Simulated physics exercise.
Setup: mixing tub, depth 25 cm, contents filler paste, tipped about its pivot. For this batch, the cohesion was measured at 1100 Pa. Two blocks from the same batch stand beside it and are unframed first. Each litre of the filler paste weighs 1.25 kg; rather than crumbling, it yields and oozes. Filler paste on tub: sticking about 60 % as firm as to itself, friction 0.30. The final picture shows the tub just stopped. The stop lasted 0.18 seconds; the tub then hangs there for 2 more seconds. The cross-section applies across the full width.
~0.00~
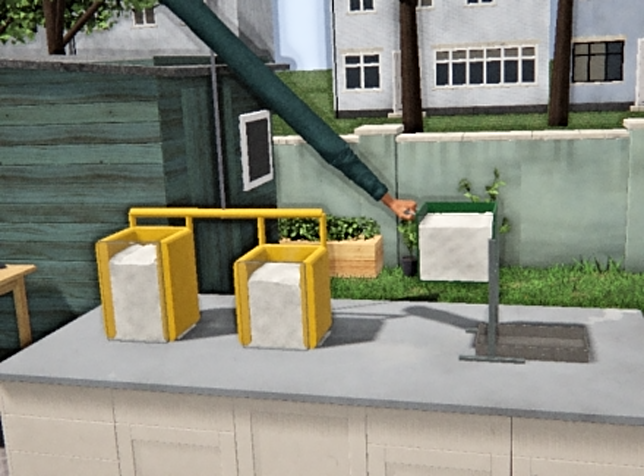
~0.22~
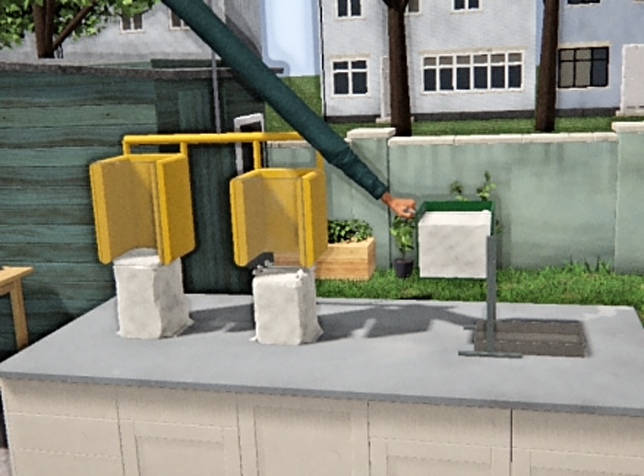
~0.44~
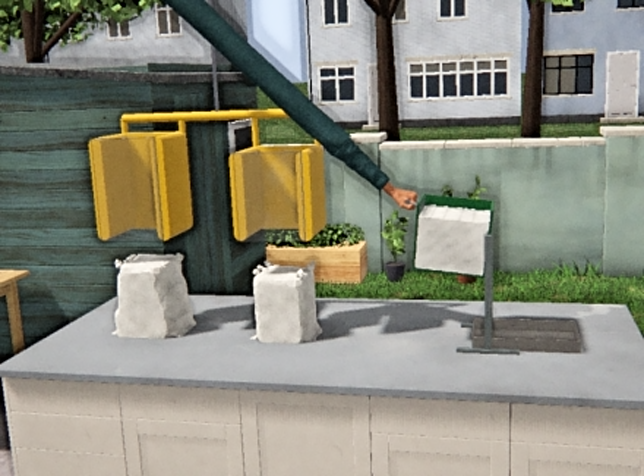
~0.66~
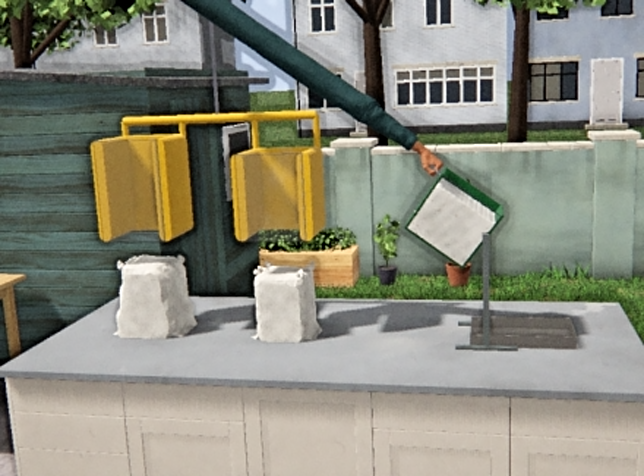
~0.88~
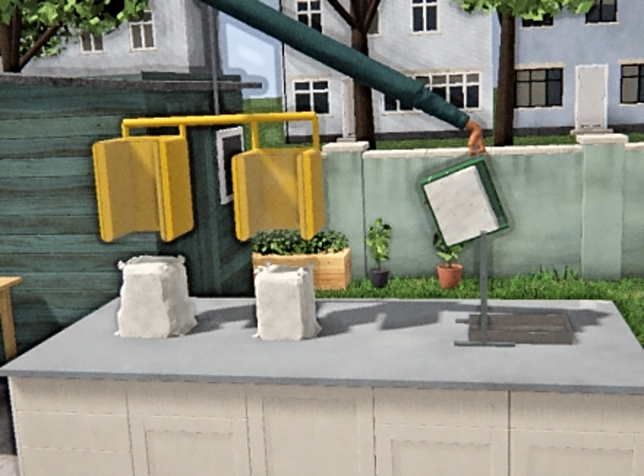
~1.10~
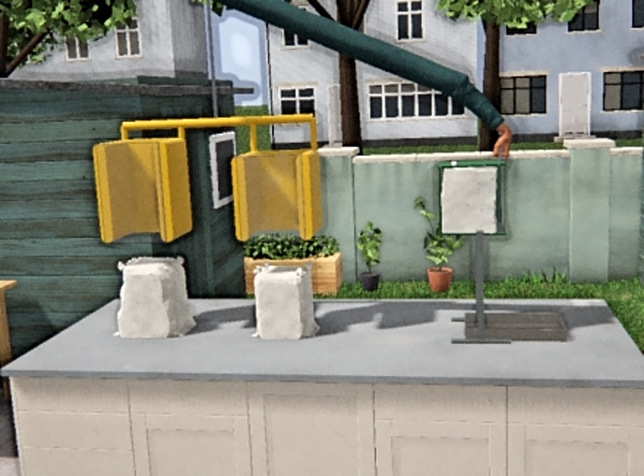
Two yellow forms joined by a bar rise off a pair of pale blocks on a grey counter, and the blocks settle slightly, the left one more. Then a hand on a long green arm swings a green-edged tub of pale paste clockwise on its stand until its open side faces right.
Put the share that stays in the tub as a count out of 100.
The share that stays is about 100 out of 100.
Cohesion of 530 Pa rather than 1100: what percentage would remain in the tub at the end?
45 %.
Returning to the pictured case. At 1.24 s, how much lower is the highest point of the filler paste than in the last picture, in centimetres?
Around 0 cm below its level in the last picture.
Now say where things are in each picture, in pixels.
The first frame shows handle-side rim at (418, 214), tilt 0 degrees; highest point of the filler paste at (479, 226); test blocks 36 cm, 29 cm high (left to right).
The second frame shows handle-side rim at (418, 212), tilt 0 degrees; highest point of the filler paste at (478, 224); test blocks 34 cm, 29 cm high (left to right).
The third frame shows handle-side rim at (420, 205), tilt 6 degrees; highest point of the filler paste at (426, 217); test blocks 32 cm, 29 cm high (left to right).
The fourth frame shows handle-side rim at (444, 175), tilt 36 degrees; highest point of the filler paste at (441, 188); test blocks 32 cm, 29 cm high (left to right).
The fifth frame shows handle-side rim at (484, 162), tilt 70 degrees; highest point of the filler paste at (469, 169); test blocks 32 cm, 29 cm high (left to right).
The sixth frame shows handle-side rim at (505, 166), tilt 90 degrees; highest point of the filler paste at (448, 170); test blocks 32 cm, 29 cm high (left to right).
By 1.24 s, the tub is at 90 degrees and holds 100 %.
By 1.41 s, the tub is at 90 degrees and holds 100 %.
By 1.58 s, the tub is at 90 degrees and holds 100 %.
By 1.75 s, the tub is at 90 degrees and holds 100 %.
By 3.10 s, at the end, the tub is at 90 degrees and holds 100 %.
